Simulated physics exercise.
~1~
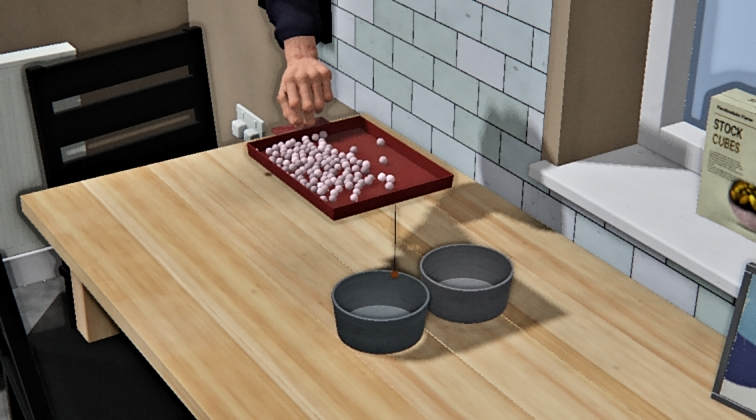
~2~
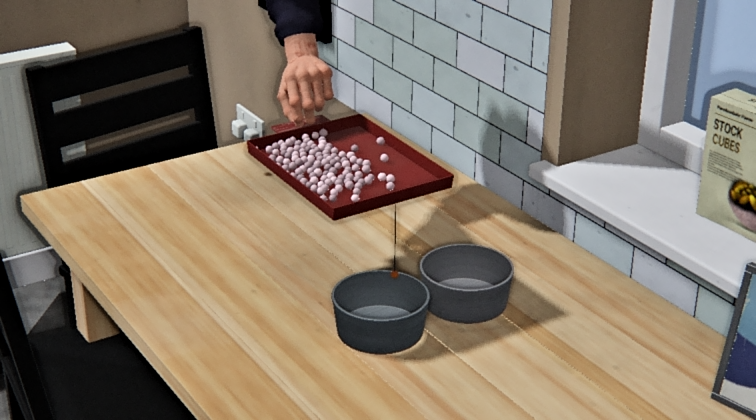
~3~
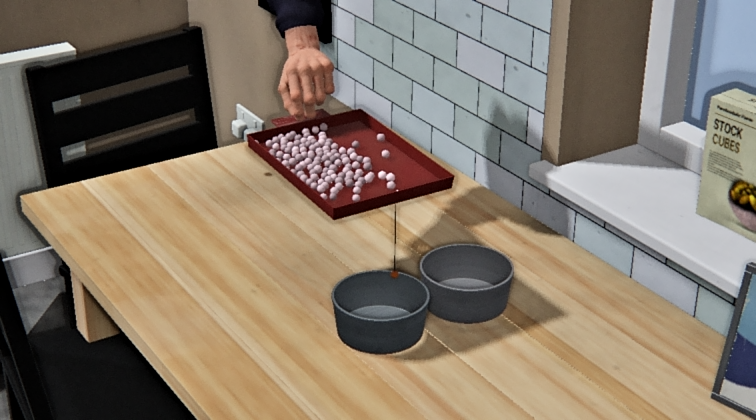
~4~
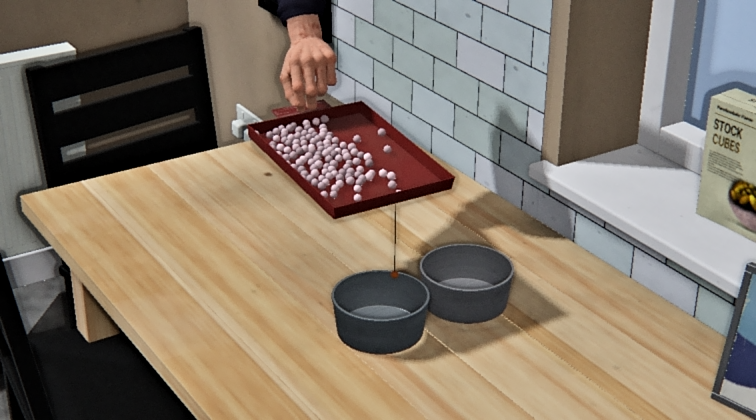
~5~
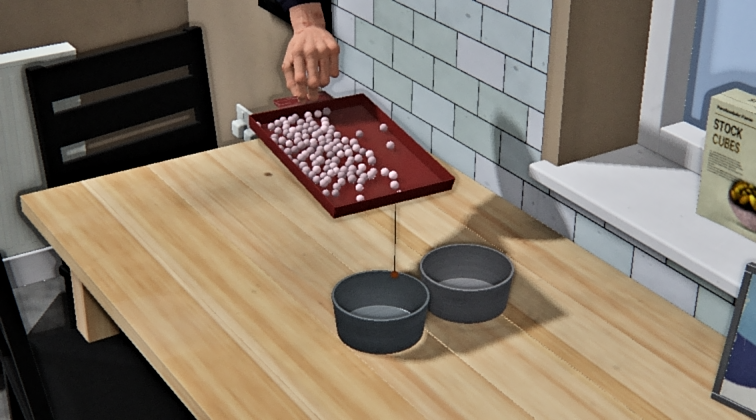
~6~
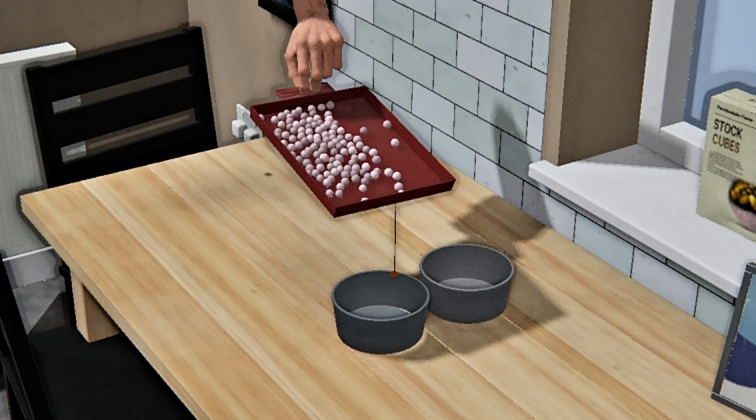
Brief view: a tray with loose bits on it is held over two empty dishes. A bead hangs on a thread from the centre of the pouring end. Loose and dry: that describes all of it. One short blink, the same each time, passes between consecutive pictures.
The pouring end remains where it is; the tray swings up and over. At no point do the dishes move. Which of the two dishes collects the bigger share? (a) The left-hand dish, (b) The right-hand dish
(b) The right-hand dish.
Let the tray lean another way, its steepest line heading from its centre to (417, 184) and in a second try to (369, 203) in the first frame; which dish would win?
Results - the dish on the right side first, the dish on the left side second.
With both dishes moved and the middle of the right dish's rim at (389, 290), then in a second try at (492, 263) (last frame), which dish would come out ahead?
Try 1 - the dish at right; try 2 - the dish at left.
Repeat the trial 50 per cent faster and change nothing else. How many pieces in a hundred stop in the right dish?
I'd say 50 percent or thereabouts.
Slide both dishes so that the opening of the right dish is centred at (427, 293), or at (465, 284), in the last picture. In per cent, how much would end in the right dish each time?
Trial 1 about 70 %, trial 2 about 80 %.
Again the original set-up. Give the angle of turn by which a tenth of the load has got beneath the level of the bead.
Around 90° at that moment.
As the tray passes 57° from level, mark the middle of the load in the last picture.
I'd put the middle close to (398, 180).
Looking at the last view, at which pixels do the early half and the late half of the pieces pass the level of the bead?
Around (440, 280) and then (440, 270).
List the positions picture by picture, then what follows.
In the first frame, corners of the pouring end near (334, 207) and (452, 175), level; middle of the load near (318, 165), sugar pearls; left dish near (407, 331); right dish near (494, 301); bead on its thread near (395, 274).
In the second frame, corners of the pouring end near (334, 207) and (452, 175), level; middle of the load near (318, 164).
In the third frame, corners of the pouring end near (334, 207) and (452, 176), tipped barely, lowest at the right corner; middle of the load near (318, 160).
In the fourth frame, corners of the pouring end near (335, 207) and (453, 177), tipped a little, lowest at the right corner; middle of the load near (319, 155).
In the fifth frame, corners of the pouring end near (336, 206) and (453, 178), tipped a little, lowest at the right corner; middle of the load near (321, 150), a little on the move.
In the sixth frame, corners of the pouring end near (337, 206) and (454, 179), tipped a little, lowest at the right corner; middle of the load near (324, 146), the whole lot on the move; left dish near (407, 331); right dish near (494, 301).
Shortly afterwards, tray tipped steeply; all but a few on the tray; only a few in the right dish; only a few in the air.
Next, tray tipped right over; near half on the tray; a little in the left dish; a little in the right dish; a little outside both; near a third in the air.
Some moments later, tray tipped past a quarter turn; near a quarter in the left dish; near half in the right dish; near a third outside both.
In the end, tray tipped past a quarter turn; near a quarter in the left dish; near half in the right dish; near a third outside both.
